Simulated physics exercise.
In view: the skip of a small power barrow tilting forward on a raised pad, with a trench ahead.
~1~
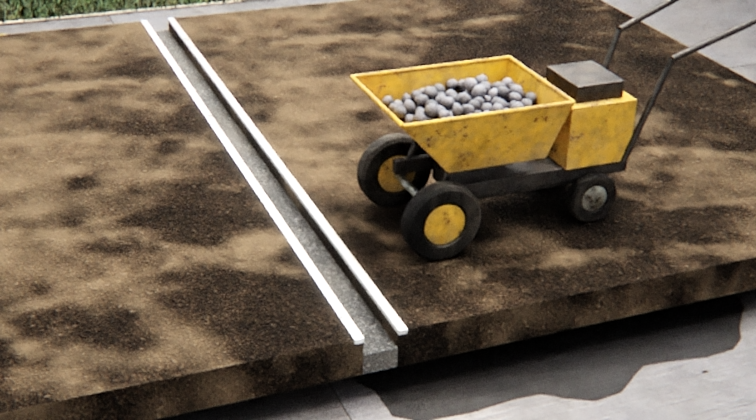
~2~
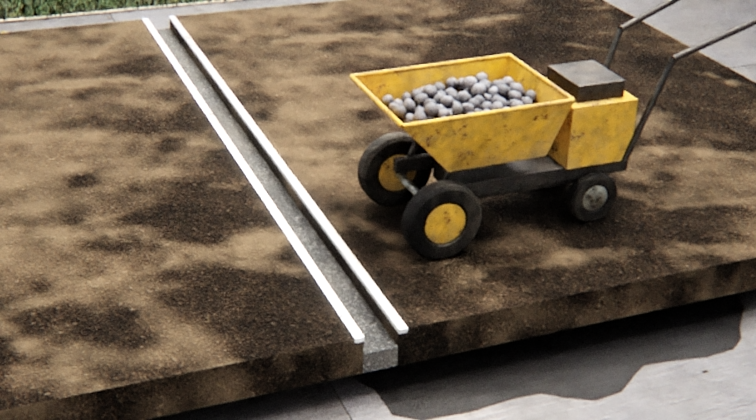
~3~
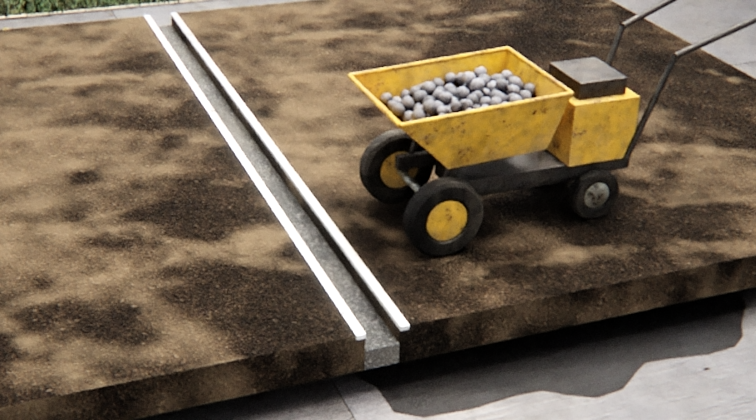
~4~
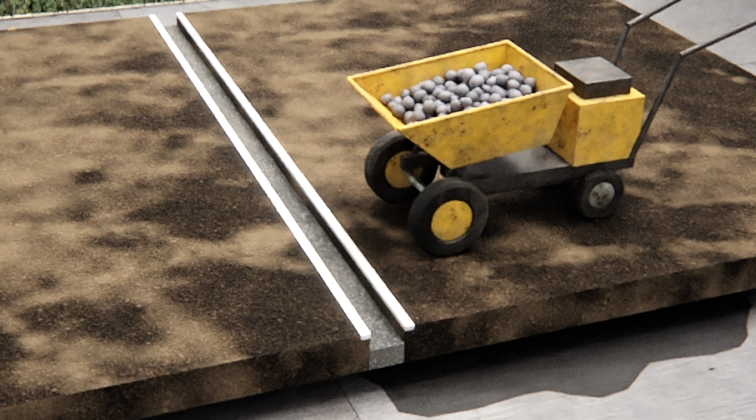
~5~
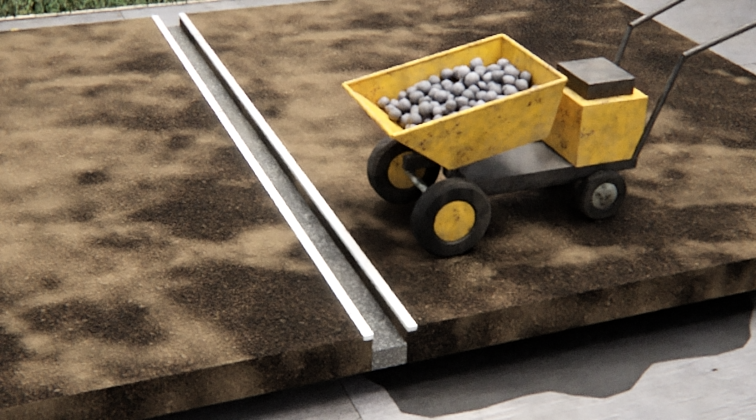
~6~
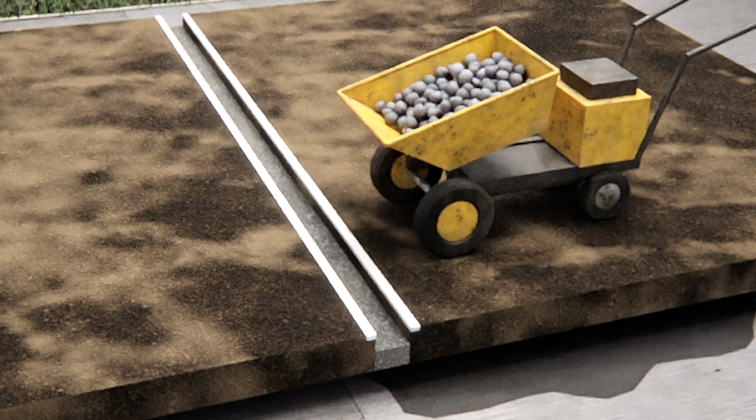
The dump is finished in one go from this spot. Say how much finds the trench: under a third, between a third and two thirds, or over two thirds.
Between the edges lies under a third of the load.
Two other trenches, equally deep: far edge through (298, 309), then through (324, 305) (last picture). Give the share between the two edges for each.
First some 70, then 40 per cent.
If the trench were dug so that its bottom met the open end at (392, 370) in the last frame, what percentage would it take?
Near 0 %.
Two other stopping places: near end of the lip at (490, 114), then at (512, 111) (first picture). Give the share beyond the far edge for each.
The first gives 0 %, the second 0 %.
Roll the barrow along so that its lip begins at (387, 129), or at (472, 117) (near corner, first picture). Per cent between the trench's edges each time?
Near 0 % and 30 %.
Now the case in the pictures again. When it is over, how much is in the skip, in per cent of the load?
Close to 25 per cent.
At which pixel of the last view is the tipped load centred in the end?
Around (278, 247).
Soon after the last picture, skip tipped steeply; all in the skip.
A little later, skip tipped steeply; most in the skip; a small part beyond it; a stray few falling.
Later still, skip tipped right over; about a quarter in the skip; a stray few in or heaped over the trench; about two thirds beyond it.
At rest, skip tipped right over; about a quarter in the skip; a stray few in or heaped over the trench; about two thirds beyond it.
